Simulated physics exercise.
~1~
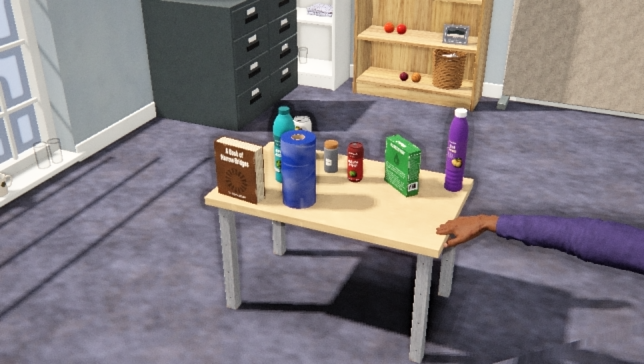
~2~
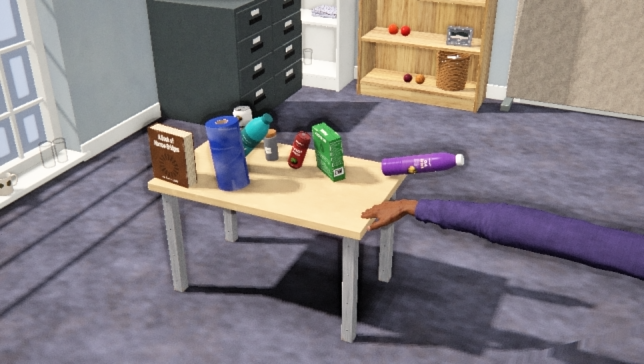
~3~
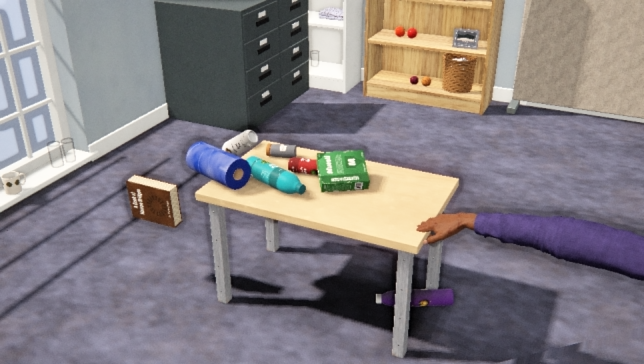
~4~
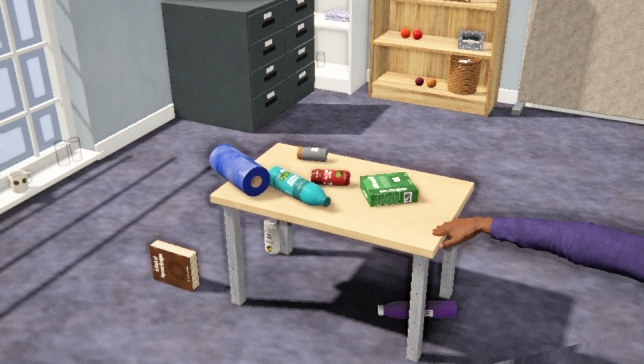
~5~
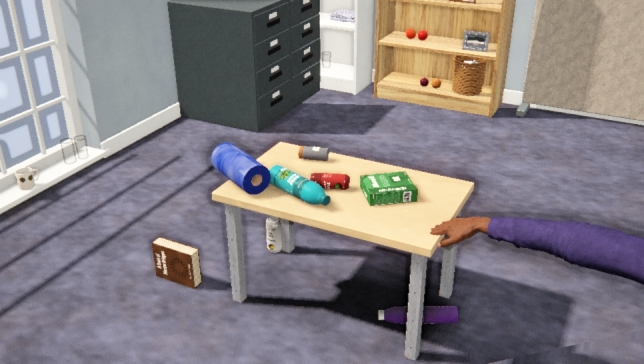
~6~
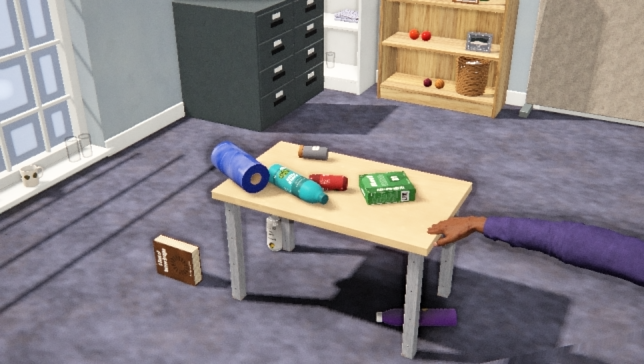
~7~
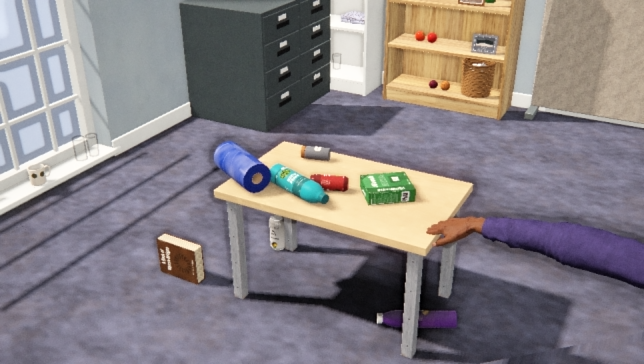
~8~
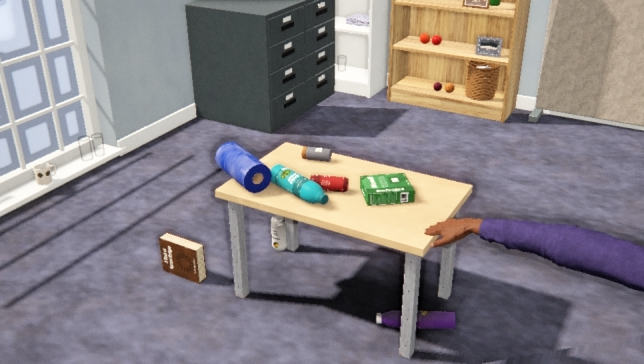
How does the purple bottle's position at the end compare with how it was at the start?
The purple bottle stands upright on the table at the start, but at the end it lies on its side on the floor.
